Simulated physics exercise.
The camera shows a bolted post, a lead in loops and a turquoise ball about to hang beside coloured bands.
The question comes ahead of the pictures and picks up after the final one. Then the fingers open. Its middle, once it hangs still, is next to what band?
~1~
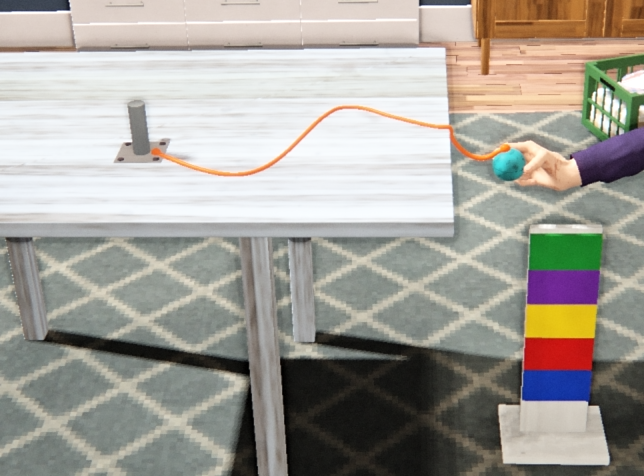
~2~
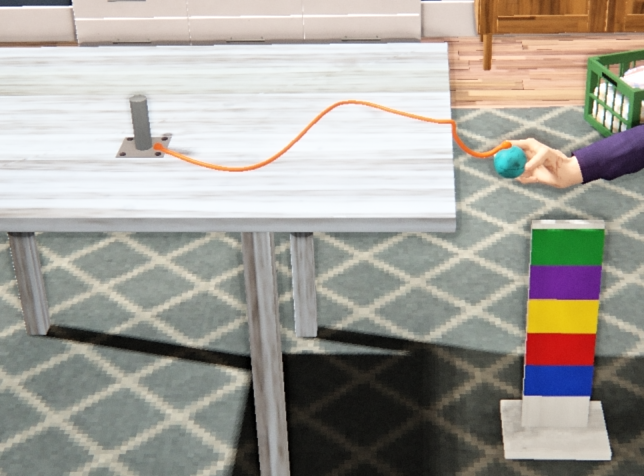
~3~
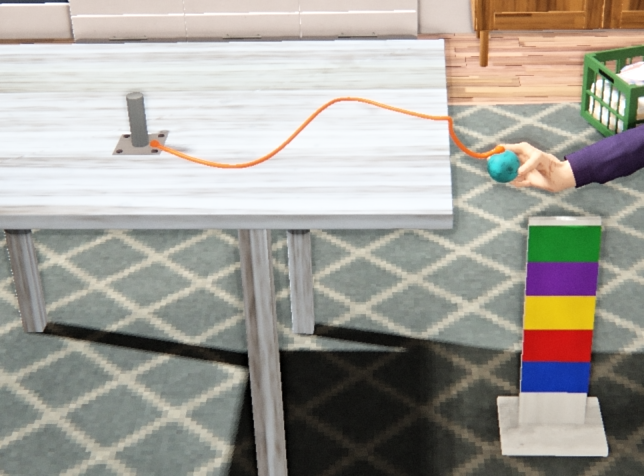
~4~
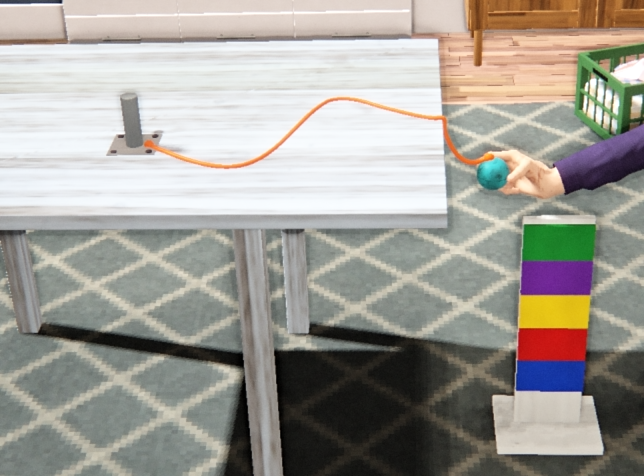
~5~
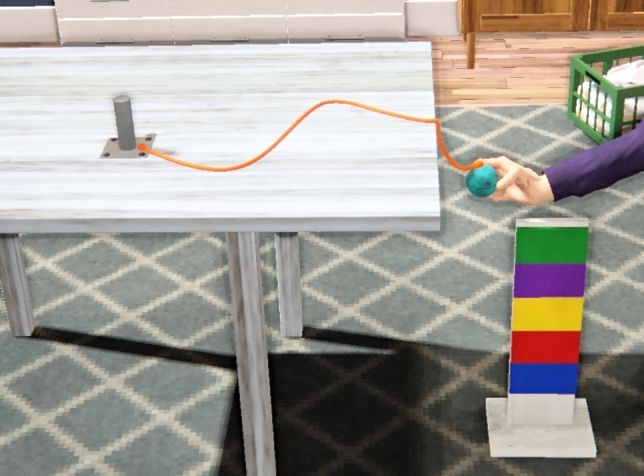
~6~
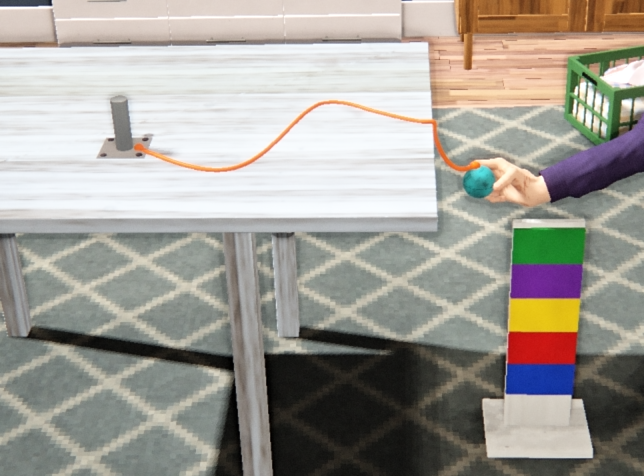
Next to the yellow one.
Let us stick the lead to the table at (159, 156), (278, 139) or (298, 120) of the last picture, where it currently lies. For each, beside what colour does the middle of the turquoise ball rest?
First try yellow, second try purple, third try green.
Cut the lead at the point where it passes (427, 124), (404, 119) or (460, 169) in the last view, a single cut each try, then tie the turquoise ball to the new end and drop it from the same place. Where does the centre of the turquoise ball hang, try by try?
First (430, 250), then (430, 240), then (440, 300).
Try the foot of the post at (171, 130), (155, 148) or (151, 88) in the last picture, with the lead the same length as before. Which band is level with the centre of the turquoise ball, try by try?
Readings, in order: Red - red - yellow.
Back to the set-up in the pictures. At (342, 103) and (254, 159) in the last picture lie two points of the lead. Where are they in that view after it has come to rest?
First point (434, 154), second point (284, 140).
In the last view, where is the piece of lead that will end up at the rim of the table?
You'd find it at roughly (324, 103).
Soon after, ball near (464, 288); level with purple.
After that, ball near (399, 324); level with yellow.
And then, ball near (452, 321); level with yellow.
In the end, ball near (436, 327); level with yellow. Its centre hangs level with the yellow band.
